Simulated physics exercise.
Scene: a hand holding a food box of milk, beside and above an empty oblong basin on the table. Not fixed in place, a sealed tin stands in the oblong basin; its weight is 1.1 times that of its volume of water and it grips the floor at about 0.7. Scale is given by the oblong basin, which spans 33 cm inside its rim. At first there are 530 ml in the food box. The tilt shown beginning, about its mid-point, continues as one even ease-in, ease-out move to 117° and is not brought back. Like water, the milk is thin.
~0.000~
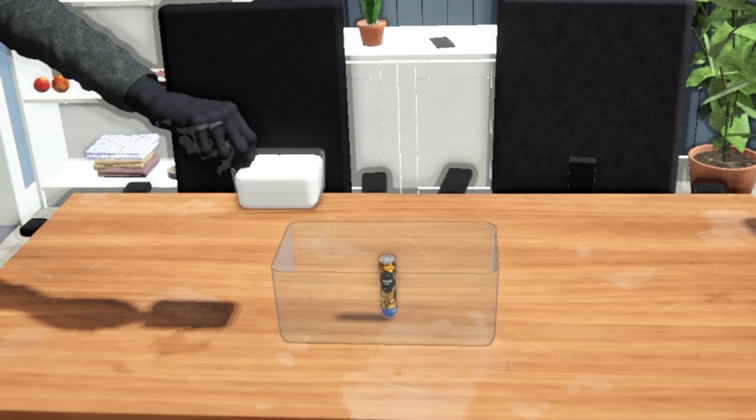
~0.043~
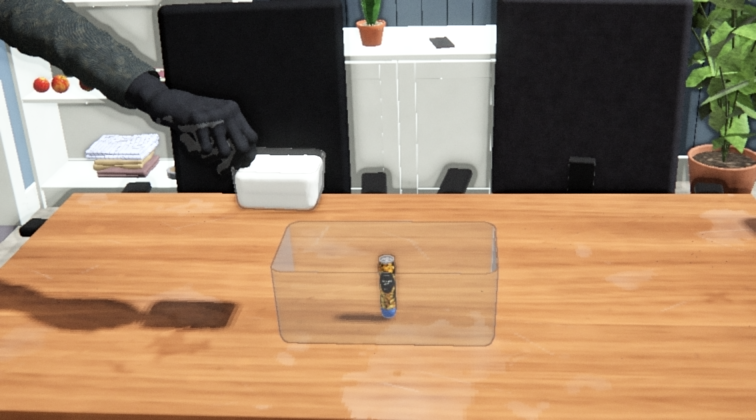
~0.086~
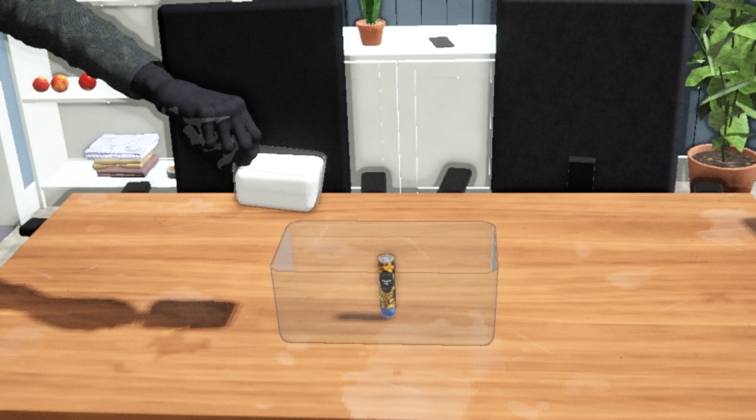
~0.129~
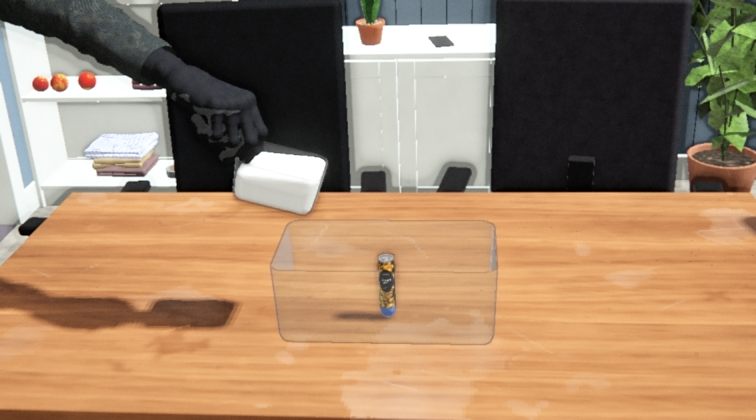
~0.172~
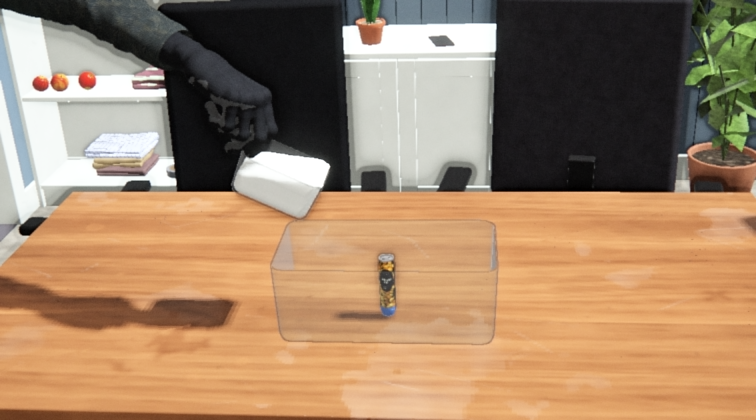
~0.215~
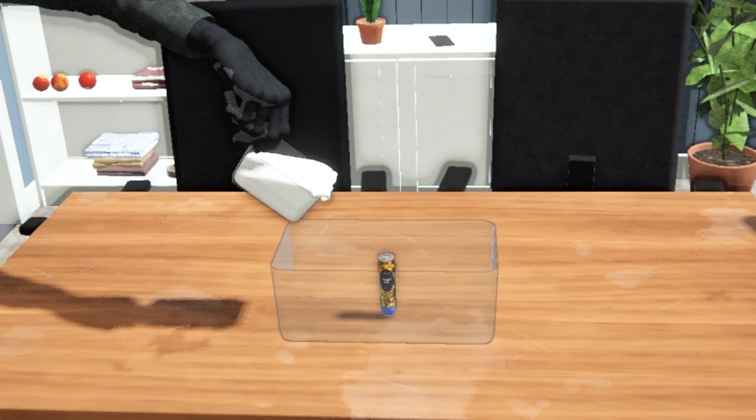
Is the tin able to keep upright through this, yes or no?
No, it topples.
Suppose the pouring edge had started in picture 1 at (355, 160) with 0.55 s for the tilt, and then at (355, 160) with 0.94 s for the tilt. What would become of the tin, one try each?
The tin stays vertical the first time and stays vertical the second time.
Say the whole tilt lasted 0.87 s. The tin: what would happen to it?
So the tin will tip over.
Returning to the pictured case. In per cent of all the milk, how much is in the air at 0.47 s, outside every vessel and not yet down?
Some 22 per cent, I reckon.
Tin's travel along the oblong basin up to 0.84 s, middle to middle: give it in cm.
Reading: Roughly 7 cm.
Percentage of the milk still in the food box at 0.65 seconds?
About 0 percent.
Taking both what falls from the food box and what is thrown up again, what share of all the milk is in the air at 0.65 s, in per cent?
Estimate: About 2 in a hundred.
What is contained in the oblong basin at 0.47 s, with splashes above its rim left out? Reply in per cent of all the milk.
About 70%.
Then, 0.47 s in, the tilt is 110° and 8 per cent is still to pour; the tin stands where it began.
Then, 0.65 s in, the tilt is 117° and 0 per cent is still to pour; the tin leans 25°.
Then, 0.84 s in, the tilt is 117° and 0 per cent is still to pour; the tin lies on its side.
Then, 1.05 s in, the tilt is 117° and 0 per cent is still to pour; the tin lies on its side.
Finally, the tin lies on its side.
